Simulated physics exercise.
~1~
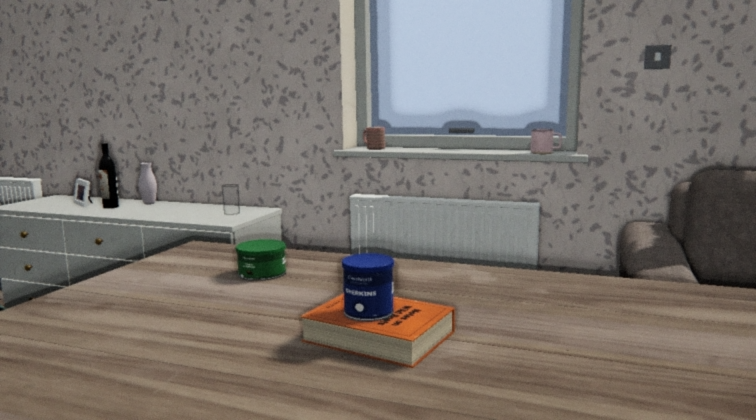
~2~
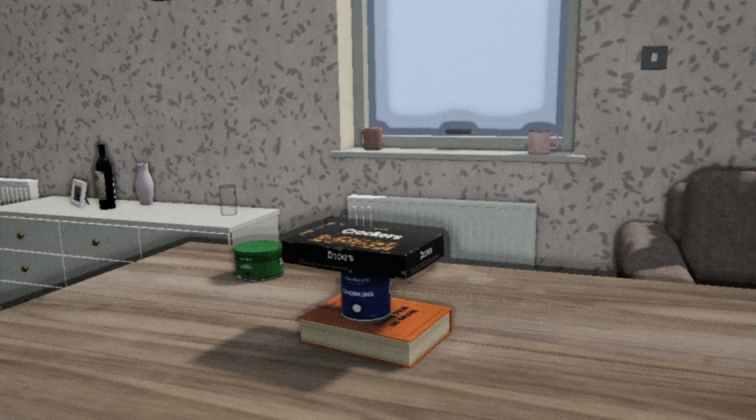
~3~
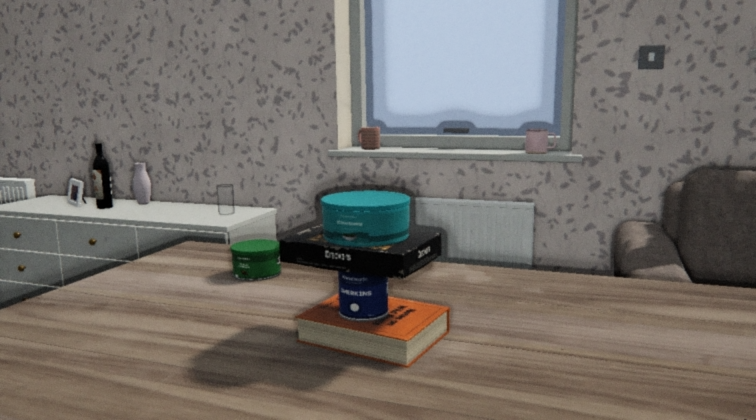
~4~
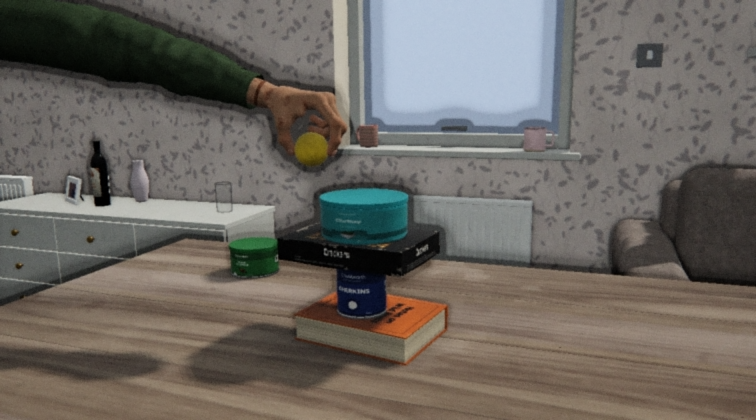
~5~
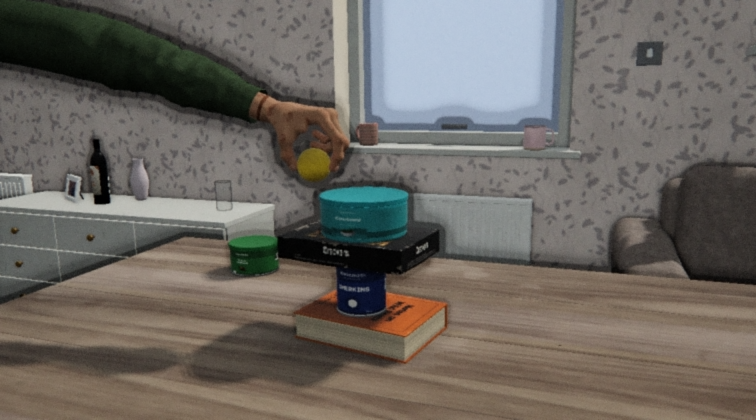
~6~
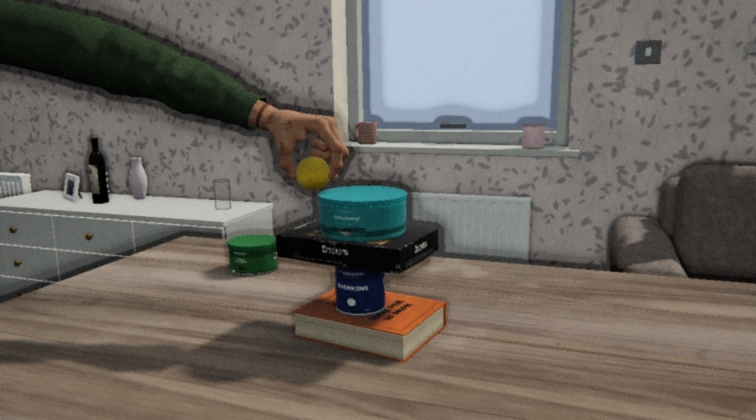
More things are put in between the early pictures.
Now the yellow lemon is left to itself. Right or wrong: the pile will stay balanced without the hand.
Wrong.
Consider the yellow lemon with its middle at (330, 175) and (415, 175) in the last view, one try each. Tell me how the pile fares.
Result 1: Pile stable; result 2: Pile falls.
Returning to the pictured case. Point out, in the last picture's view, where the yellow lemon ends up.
Around (296, 211).
Then, 0.20 s on from there, yellow lemon shifted a little near (307, 185).
Then, 0.30 s on from there, yellow lemon now fallen.
In the end, fallen, yellow lemon; the other 5 unmoved. At the end, from the last picture's camera, yellow lemon near (296, 211). The pile loses its balance.
